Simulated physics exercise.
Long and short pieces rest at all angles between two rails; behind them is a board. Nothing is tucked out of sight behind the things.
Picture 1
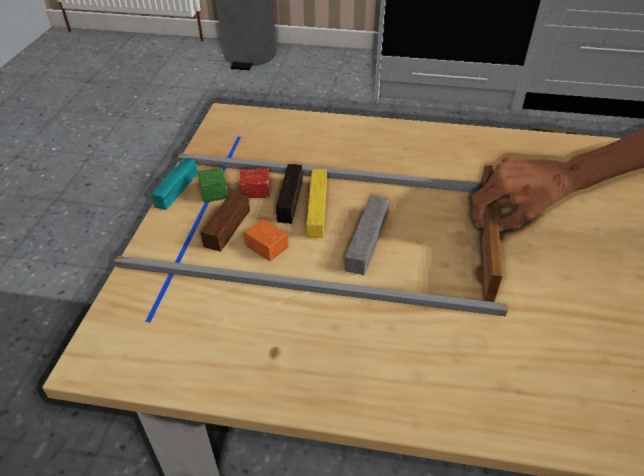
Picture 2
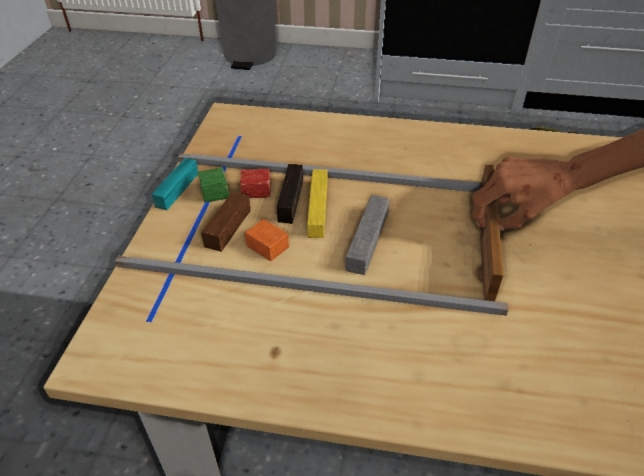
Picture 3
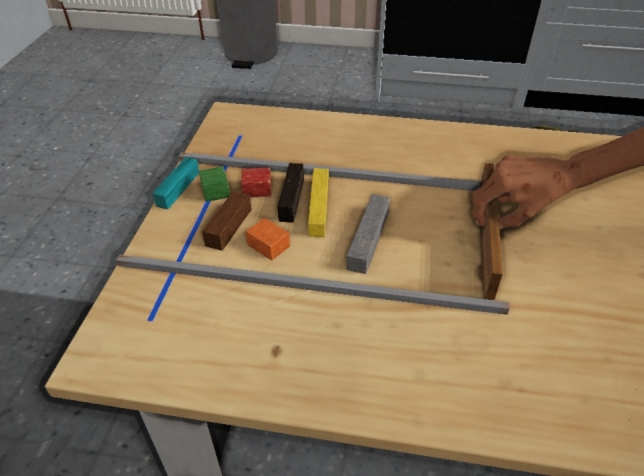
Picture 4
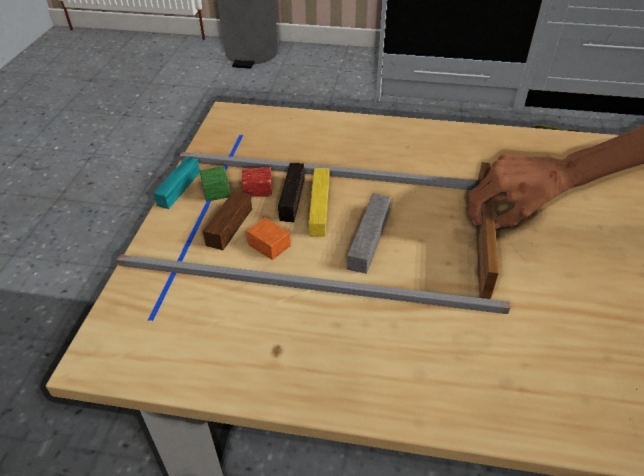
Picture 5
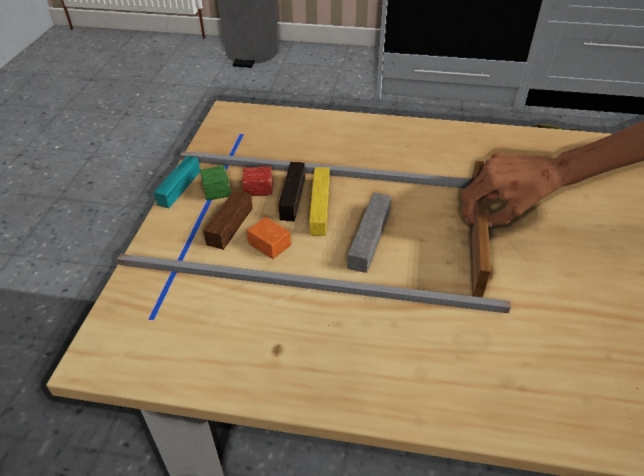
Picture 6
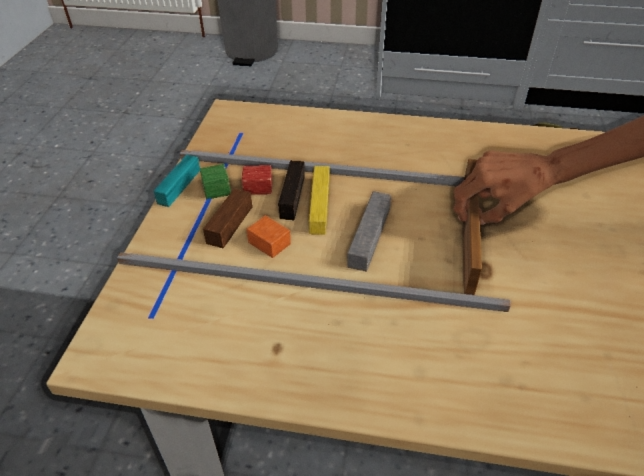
A hand held a wooden board upright between two rails on a table, then slid it slightly left toward the scattered colored blocks, which stayed where they were, with a gap still between.
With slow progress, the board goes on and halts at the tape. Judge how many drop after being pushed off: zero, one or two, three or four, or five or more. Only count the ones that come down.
Three, or four.
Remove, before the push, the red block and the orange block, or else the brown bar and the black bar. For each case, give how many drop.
2 and 1.
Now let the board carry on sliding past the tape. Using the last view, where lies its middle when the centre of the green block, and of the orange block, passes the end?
Roughly (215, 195); roughly (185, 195).
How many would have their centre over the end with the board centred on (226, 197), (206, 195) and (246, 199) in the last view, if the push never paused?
1; 4; 0.
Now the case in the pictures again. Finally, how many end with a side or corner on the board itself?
It's 1.
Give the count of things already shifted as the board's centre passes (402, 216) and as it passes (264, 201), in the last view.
At the first point the count is 0, at the second it's 8.
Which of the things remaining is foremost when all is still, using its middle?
It's the black bar that ends up nearest.
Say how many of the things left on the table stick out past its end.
That'd be 0.
Early on, none off yet; turquoise stick at rest near (178, 180); green block at rest near (215, 182); brown bar at rest near (229, 218).
A while later, none off yet; turquoise stick at rest near (178, 180); green block travelled a little near (201, 182); brown bar travelled a little near (215, 216).
Finally, the number that fall off is three or four; lost, red block, brown bar, green block and turquoise stick.
